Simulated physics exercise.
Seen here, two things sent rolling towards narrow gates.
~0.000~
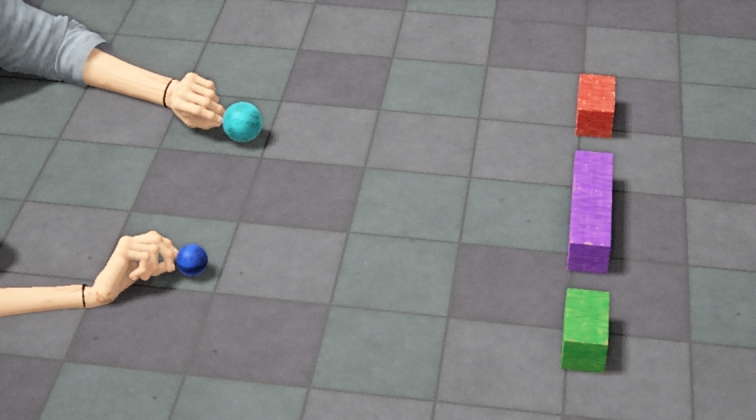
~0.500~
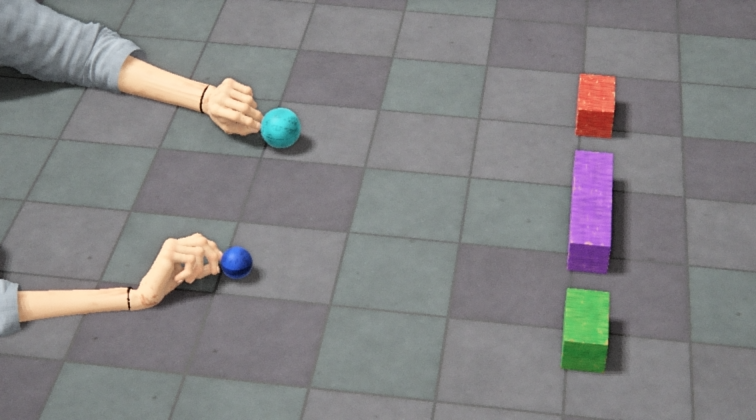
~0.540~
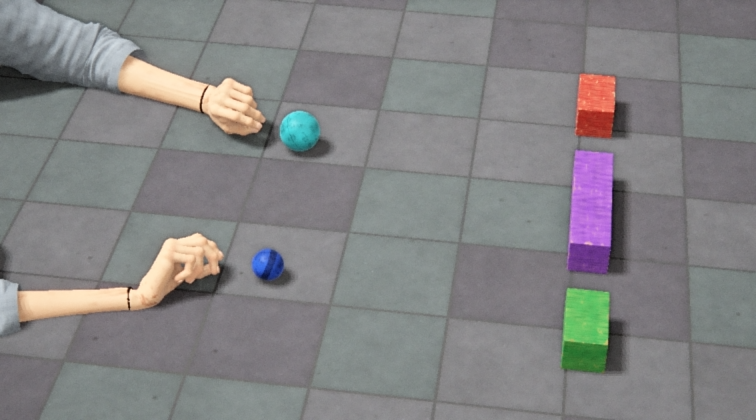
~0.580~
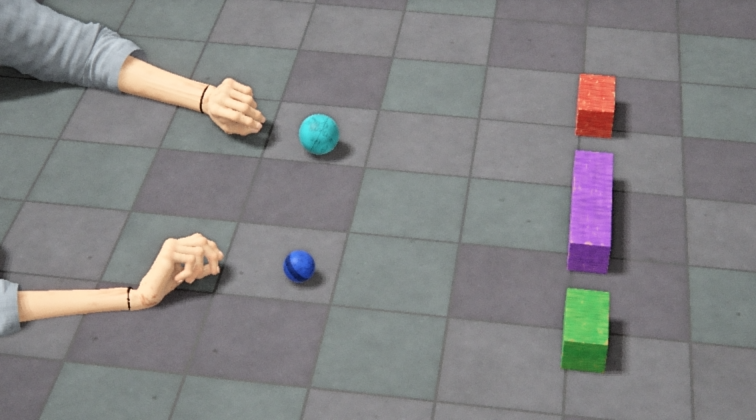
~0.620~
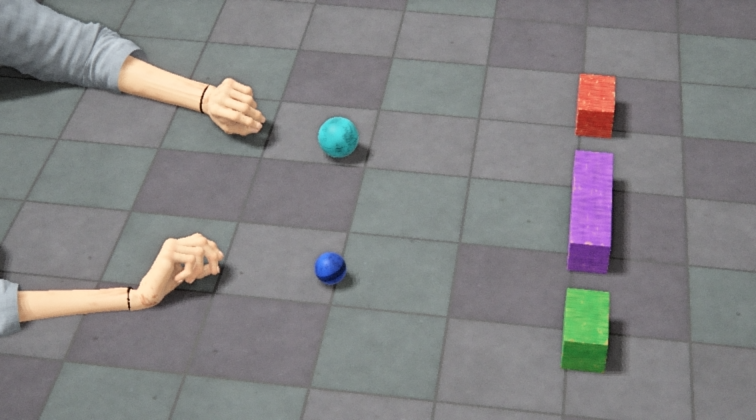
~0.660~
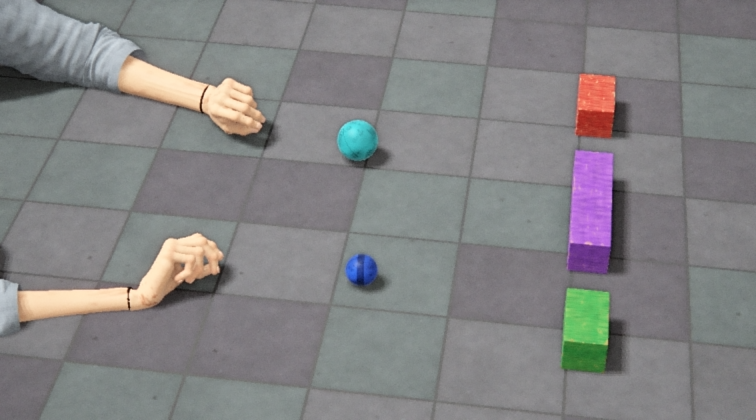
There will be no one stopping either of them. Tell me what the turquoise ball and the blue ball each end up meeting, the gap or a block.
At the end, the turquoise ball never makes it past, the blue ball travels through.
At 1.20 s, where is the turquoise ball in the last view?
I'd expect it close to (540, 174) in the last view.
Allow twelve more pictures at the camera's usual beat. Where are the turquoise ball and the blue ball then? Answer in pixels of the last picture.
In the order asked: (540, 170), then (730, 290).
After 1.20 s, turquoise ball coming back near (540, 174); blue ball heading on.
In the end (2.3 s), the turquoise ball is stopped; the blue ball gets between the blocks.
